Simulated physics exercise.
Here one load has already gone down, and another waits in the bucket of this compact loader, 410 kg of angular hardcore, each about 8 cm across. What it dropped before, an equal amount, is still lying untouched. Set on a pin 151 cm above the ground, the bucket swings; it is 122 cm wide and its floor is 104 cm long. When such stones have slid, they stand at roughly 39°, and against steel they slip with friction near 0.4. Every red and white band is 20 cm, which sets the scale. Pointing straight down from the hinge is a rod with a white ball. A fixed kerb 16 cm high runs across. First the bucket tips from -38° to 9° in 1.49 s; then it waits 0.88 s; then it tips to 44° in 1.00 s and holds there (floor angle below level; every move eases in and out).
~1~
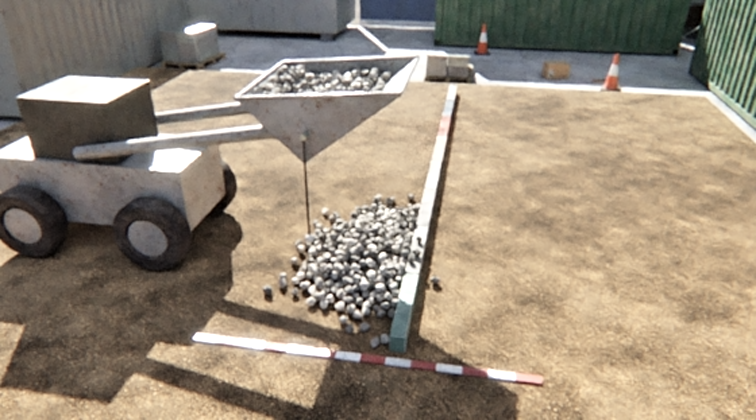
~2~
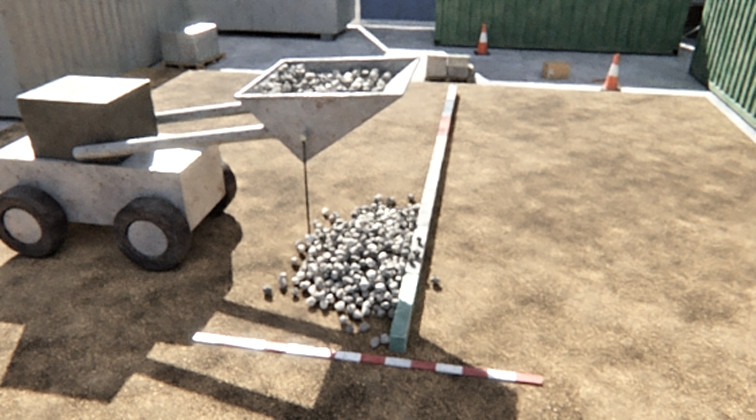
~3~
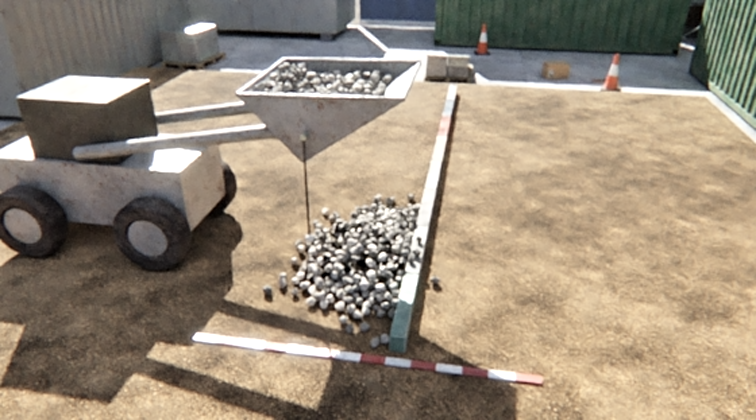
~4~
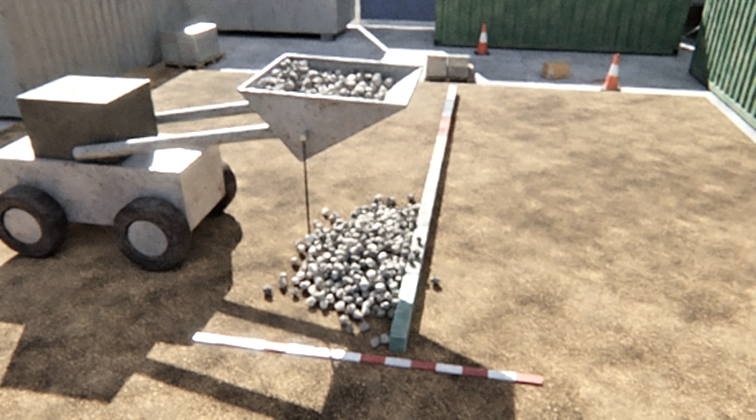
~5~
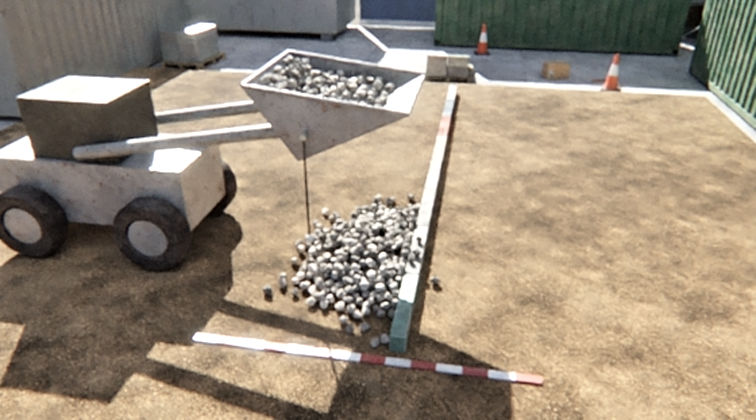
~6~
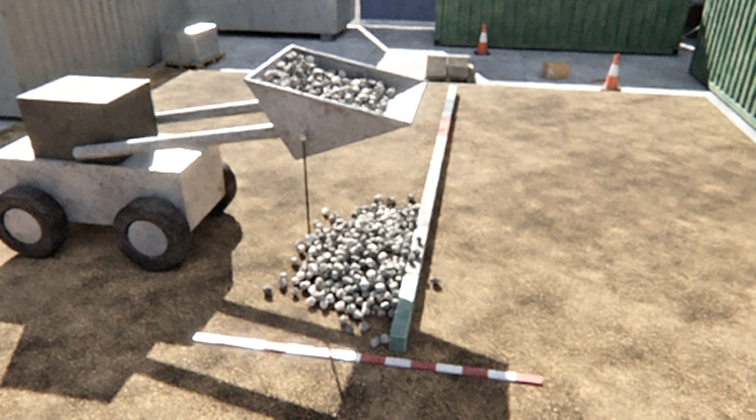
A raised bucket full of grey stones slowly tilted a little to the right on a small loader, its load still inside, while the loader and the stone pile below by the kerb stayed still.
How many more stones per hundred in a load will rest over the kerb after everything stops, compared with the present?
I would say 65 per hundred.
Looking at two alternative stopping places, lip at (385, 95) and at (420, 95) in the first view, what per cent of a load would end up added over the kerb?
Close to 40 per cent, followed by close to 90 per cent.
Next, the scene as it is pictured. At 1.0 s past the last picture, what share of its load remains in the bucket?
Near 100 per cent of the load is held.
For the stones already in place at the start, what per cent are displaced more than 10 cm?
0 %.
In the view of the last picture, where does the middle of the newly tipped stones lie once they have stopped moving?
I'd point to about (438, 250).
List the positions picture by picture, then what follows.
In the first frame, lip at (402, 94), floor tilted -38°, highest stones at (321, 76). The earlier load is highest near (359, 240), 25 cm above ground level, 100 % on this side of the kerb.
In the second frame, lip at (402, 95), floor tilted -37°, highest stones at (312, 74).
In the third frame, the bucket is at -35°, its lip at (404, 100); the top of the load is at (291, 72).
In the fourth frame, lip at (407, 106), floor tilted -31°, highest stones at (292, 69).
In the fifth frame, the bucket is at -26°, its lip at (409, 115); the top of the load is at (295, 66).
In the sixth frame, the bucket is at -21°, its lip at (411, 124); the top of the load is at (297, 63).
Then, 0.5 s after the last picture the floor is at 2°; in per cent of one load, 100 in the bucket, 100 on this side of the kerb; the foremost stones are at (414, 252).
Then, 1.0 s after the last picture the floor is at 9°; in per cent of one load, 100 in the bucket, 100 on this side of the kerb; the foremost stones are at (414, 252).
Then, 3.2 s after the last picture the floor is at 44°; in per cent of one load, 3 in the bucket, 157 on this side of the kerb, 40 over the kerb; the foremost stones are at (489, 267).
Then, 6.0 s after the last picture the floor is at 44°; in per cent of one load, 0 in the bucket, 135 on this side of the kerb, 65 over the kerb; the foremost stones are at (576, 265). Net gain over the kerb, 65.
